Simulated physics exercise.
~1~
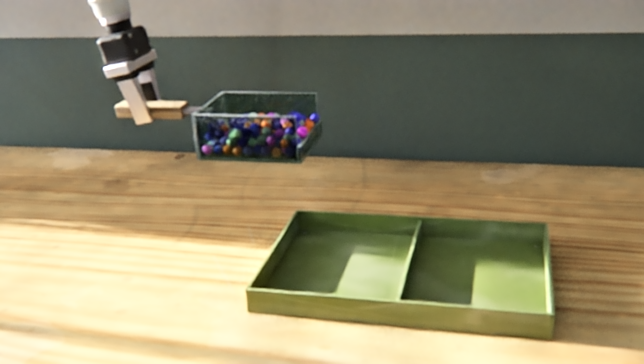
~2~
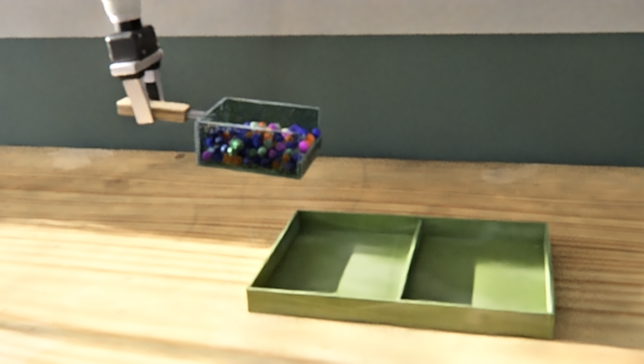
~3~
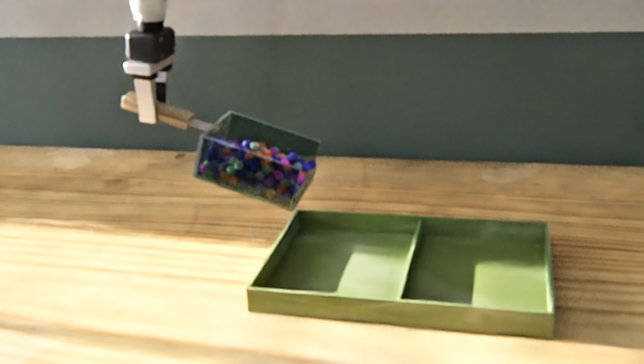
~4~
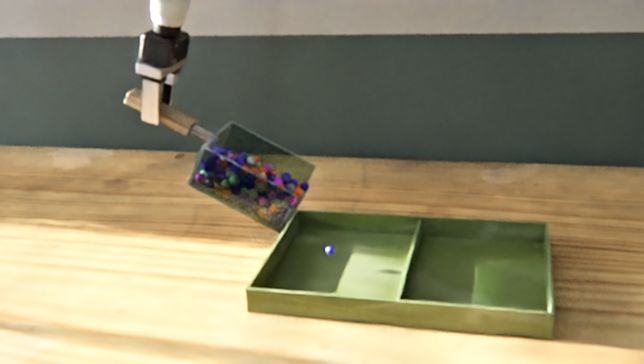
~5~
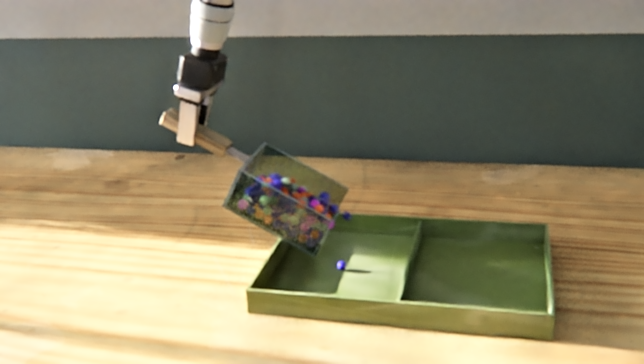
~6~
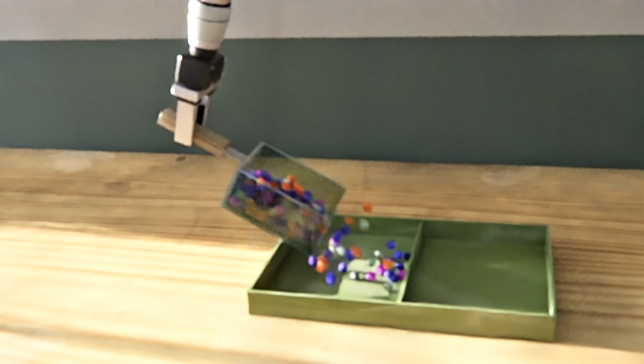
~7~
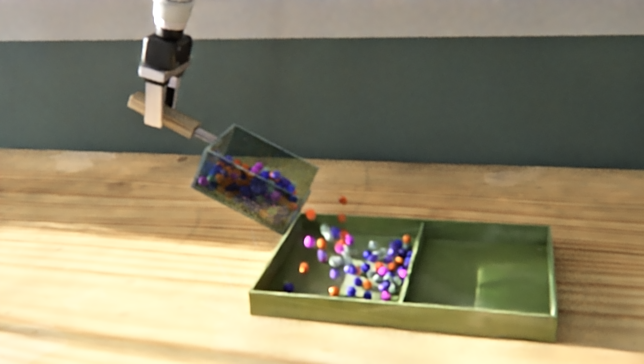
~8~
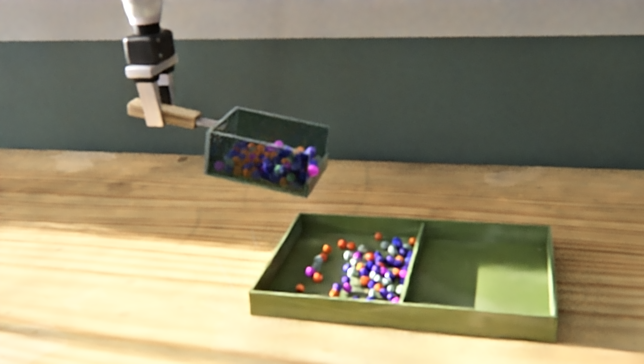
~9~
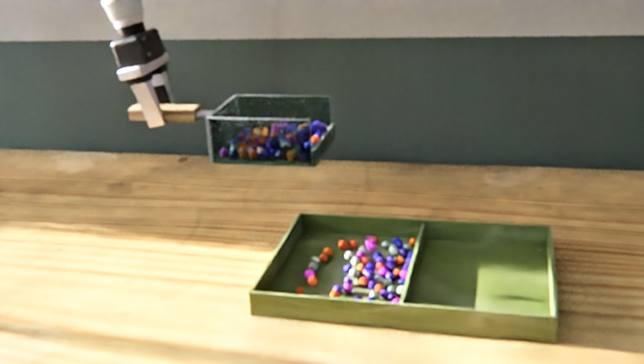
At the start, a robot gripper holds a clear, open box of small, colourful round sweets level above a wooden table, with a green tray split into two parts below and to the right. The gripper tips the box forward, lowering its right end until a first blue sweet drops into the left part. The box shifts right and slightly down, still tilted, and a stream of sweets tumbles out. It then moves back left as more sweets scatter. Finally the box rises and levels out, still holding many sweets, while a pile rests against the divider and the right part stays empty.
